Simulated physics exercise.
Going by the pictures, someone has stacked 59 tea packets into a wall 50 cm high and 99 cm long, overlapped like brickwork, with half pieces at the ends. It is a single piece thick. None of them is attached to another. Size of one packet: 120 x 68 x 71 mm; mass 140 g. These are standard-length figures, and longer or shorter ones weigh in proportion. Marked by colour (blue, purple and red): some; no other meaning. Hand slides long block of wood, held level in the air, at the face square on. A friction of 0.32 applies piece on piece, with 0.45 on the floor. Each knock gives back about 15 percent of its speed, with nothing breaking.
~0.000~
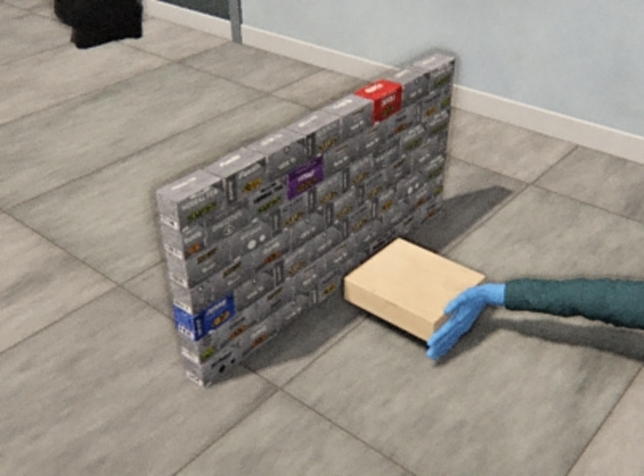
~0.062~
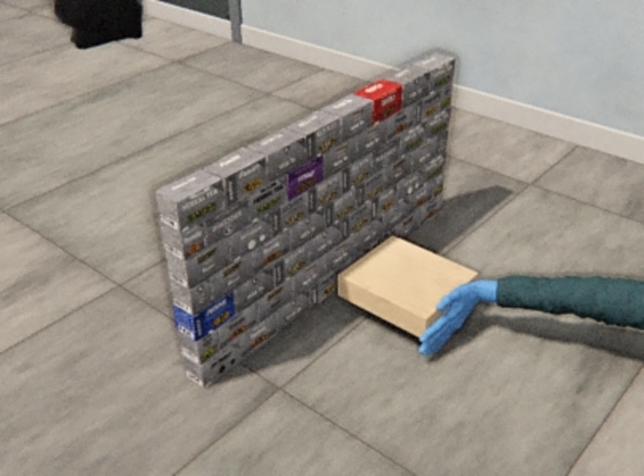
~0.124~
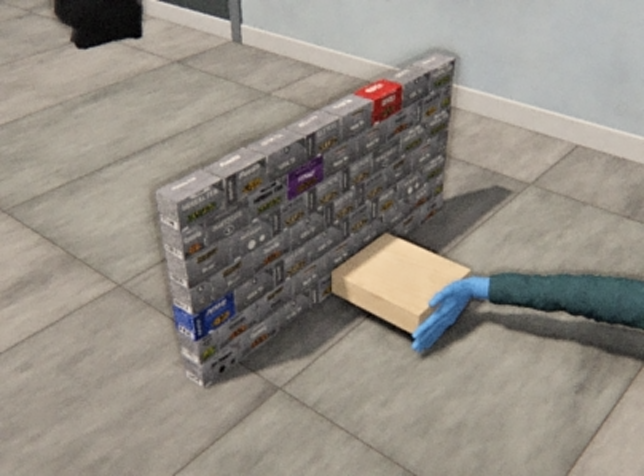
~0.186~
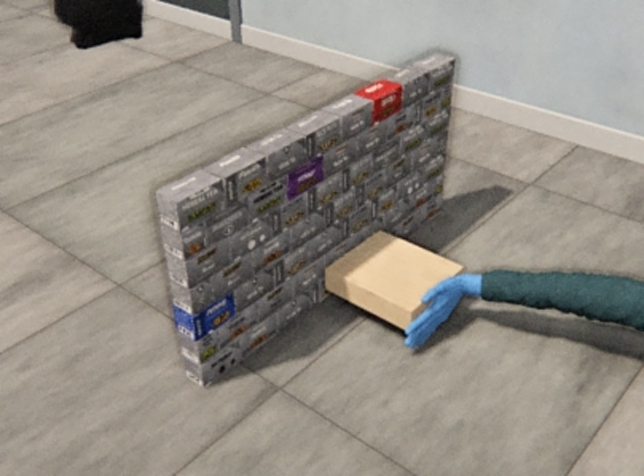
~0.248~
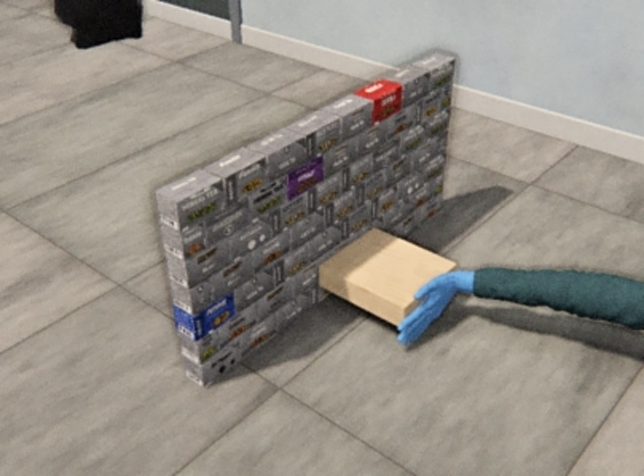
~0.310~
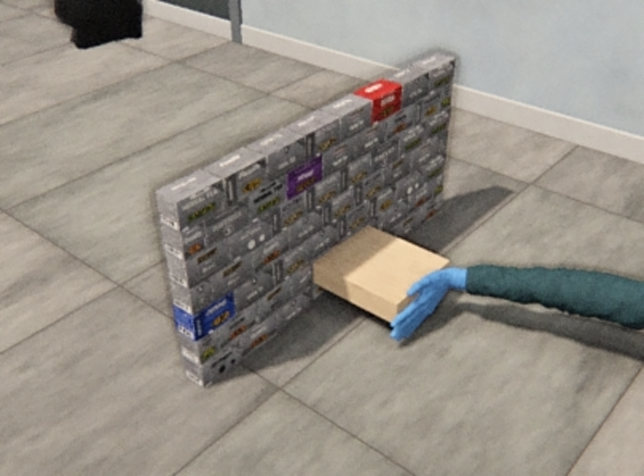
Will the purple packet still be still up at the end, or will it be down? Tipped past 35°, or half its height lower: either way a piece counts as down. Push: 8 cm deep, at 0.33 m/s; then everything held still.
The purple packet keeps its position.
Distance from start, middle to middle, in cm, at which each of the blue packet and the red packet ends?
Net displacement (cm): Blue = 0; red = 4.
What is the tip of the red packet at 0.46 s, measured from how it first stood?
Near 0 degrees from how it began.
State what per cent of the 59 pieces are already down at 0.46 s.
0 %.
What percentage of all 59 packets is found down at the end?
It works out at roughly 0 per cent.
By 0.38 s, none of the 59 packets down, 31 disturbed; purple packet moved 15 mm; red packet moved 11 mm.
By 0.46 s, none of the 59 packets down, 34 disturbed; purple packet moved 34 mm; red packet moved 26 mm.
When it is over (1.3 s), none of the 59 packets down, 34 disturbed; purple packet moved 46 mm; red packet moved 35 mm; blue packet unmoved. In pixels of the last frame, middles, purple packet near (281, 167), red packet near (367, 98).
